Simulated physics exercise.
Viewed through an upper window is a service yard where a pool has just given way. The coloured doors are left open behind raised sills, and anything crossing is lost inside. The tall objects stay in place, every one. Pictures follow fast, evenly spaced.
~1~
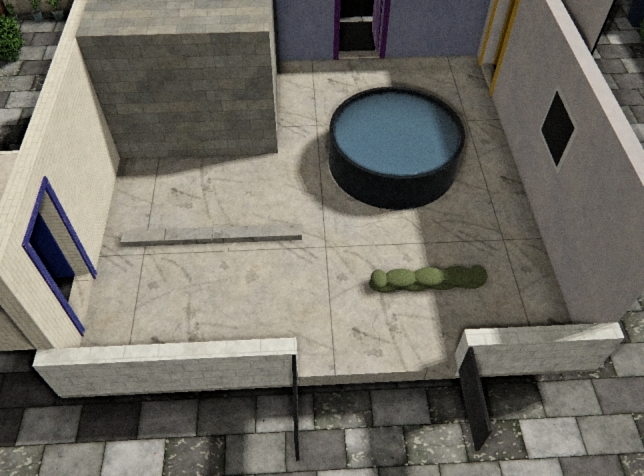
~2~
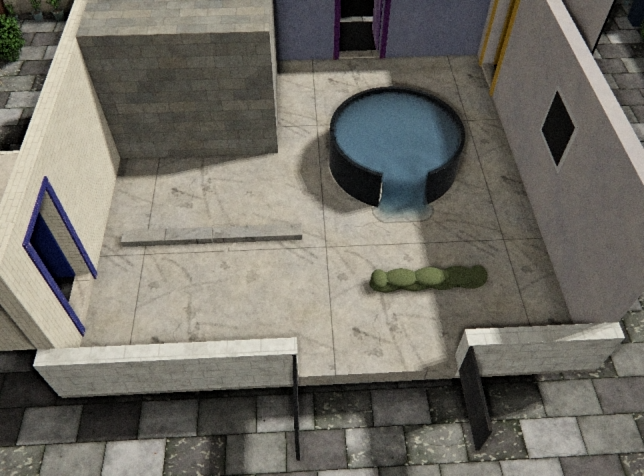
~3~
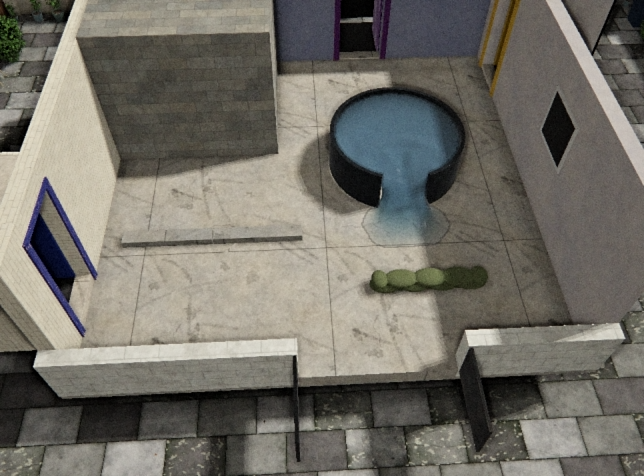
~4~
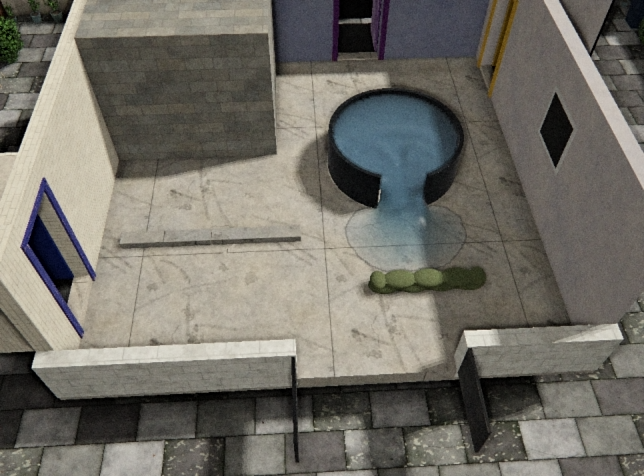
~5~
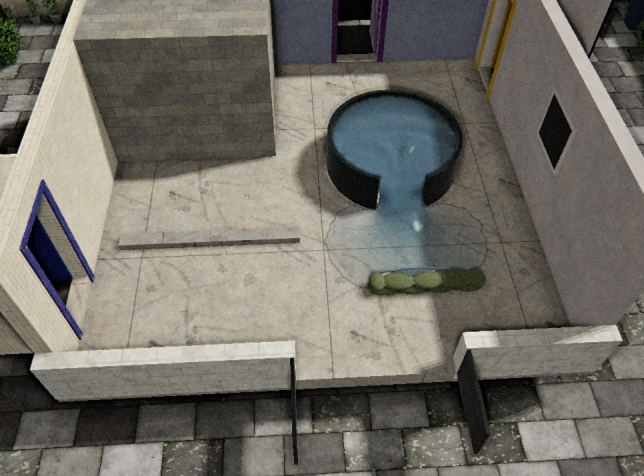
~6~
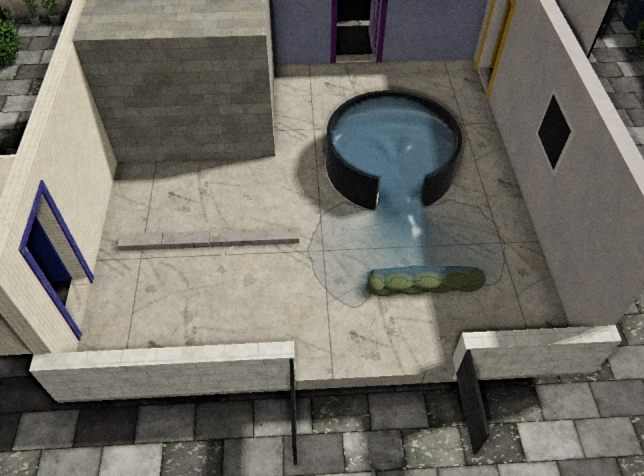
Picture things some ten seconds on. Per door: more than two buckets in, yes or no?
Yellow door no, blue door no, purple door no.
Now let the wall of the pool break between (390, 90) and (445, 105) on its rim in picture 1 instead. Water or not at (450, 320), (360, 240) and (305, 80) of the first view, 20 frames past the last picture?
Bone-dry, bone-dry, submerged.
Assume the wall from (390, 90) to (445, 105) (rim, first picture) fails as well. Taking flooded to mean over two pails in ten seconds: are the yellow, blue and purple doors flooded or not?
Going door by door, the yellow door rises above, the blue door remains below and the purple door rises above.
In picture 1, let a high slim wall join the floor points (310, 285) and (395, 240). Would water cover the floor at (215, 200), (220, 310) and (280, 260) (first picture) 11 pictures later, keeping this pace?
Lab note - point 1: Inundated; point 2: Inundated; point 3: Inundated.
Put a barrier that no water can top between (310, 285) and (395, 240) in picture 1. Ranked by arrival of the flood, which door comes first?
I'd say the one in blue.
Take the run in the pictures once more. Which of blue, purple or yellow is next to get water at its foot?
That's the blue door.
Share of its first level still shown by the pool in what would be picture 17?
About 62 per cent.
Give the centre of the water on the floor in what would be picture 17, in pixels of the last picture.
The centre of mass sits at about (398, 205).
A moment on, water covers 20 % of the floor; the yellow door not reached, the blue door not reached, the purple door not reached.
Next, water covers 35 % of the floor; the yellow door not reached, the blue door not reached, the purple door not reached.
Then, water covers 50 % of the floor; the yellow door not reached, the blue door wet at the sill, nothing in, the purple door not reached.
Later, water covers 70 % of the floor; the yellow door wet at the sill, nothing in, the blue door wet at the sill, nothing in, the purple door wet at the sill, nothing in.
In the end, water covers 90 % of the floor; the yellow door under two buckets in, the blue door wet at the sill, nothing in, the purple door under two buckets in.
